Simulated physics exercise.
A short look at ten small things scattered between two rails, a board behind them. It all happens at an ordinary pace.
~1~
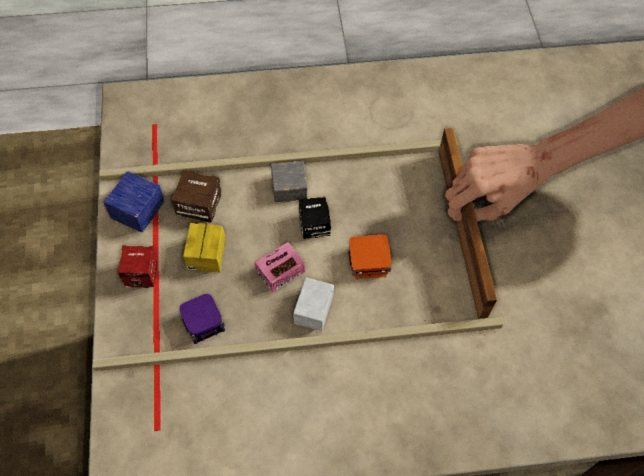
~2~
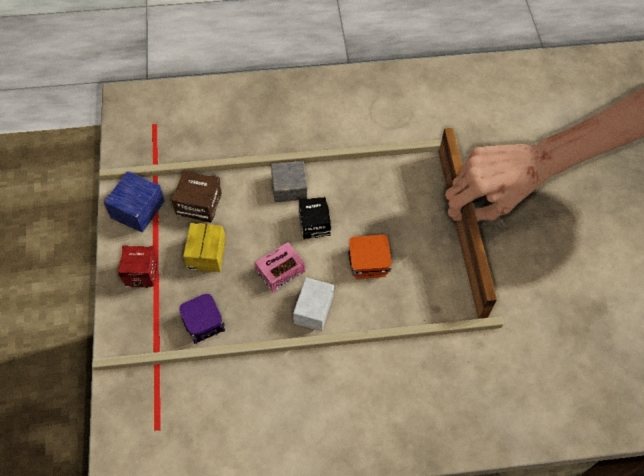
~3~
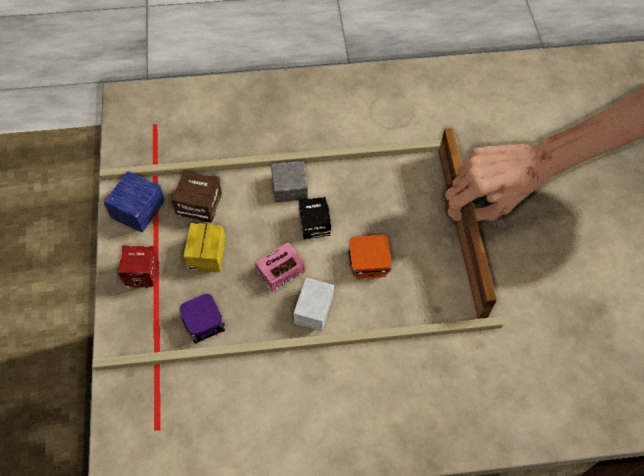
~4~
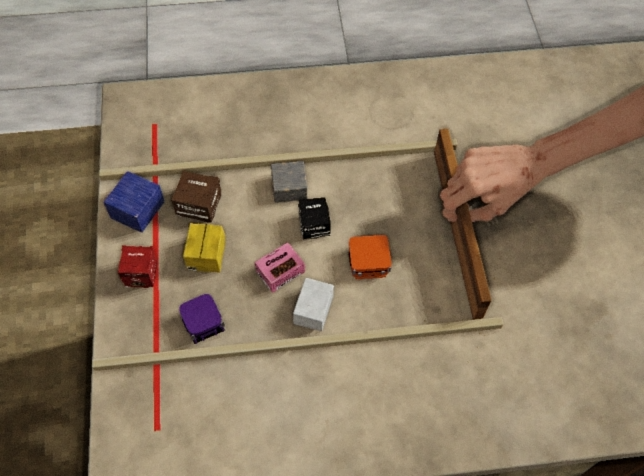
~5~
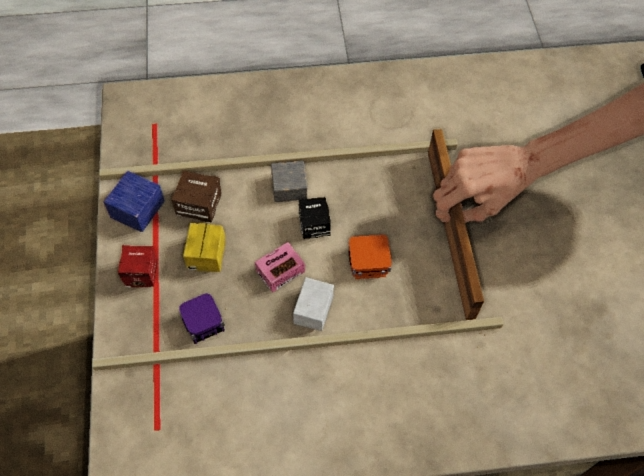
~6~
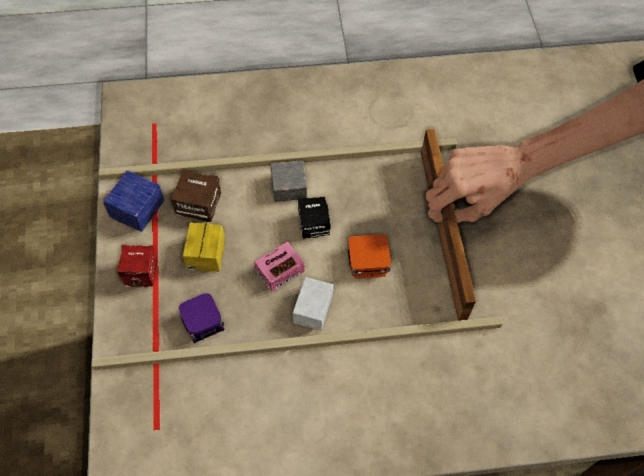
A hand sliding a wooden board slightly left between two rails, with ten scattered coloured blocks staying still near a red line.
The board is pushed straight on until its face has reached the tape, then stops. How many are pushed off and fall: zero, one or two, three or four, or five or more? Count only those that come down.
The number that fall off is one or two.
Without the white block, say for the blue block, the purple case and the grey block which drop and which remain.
The blue block comes down; the purple case stays on; the grey block stays on.
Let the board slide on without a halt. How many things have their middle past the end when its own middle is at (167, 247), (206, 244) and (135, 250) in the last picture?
Place by place, 2, 0 and 6.
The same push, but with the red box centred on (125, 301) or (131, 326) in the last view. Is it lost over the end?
In that order, it drops off; drops off.
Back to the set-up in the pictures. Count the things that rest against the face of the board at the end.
In contact: 4.
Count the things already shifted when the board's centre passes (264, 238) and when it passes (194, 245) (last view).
6 and 10.
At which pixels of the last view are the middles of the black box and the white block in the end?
First (139, 233), then (139, 326).
Soon after, none off yet; blue block at rest near (134, 201); red box at rest near (138, 266); purple case at rest near (201, 318).
Then, none off yet; blue block at rest near (134, 201); red box at rest near (138, 266); purple case moving near (198, 318).
At rest, the number that fall off is one or two; fallen, red box and blue block.
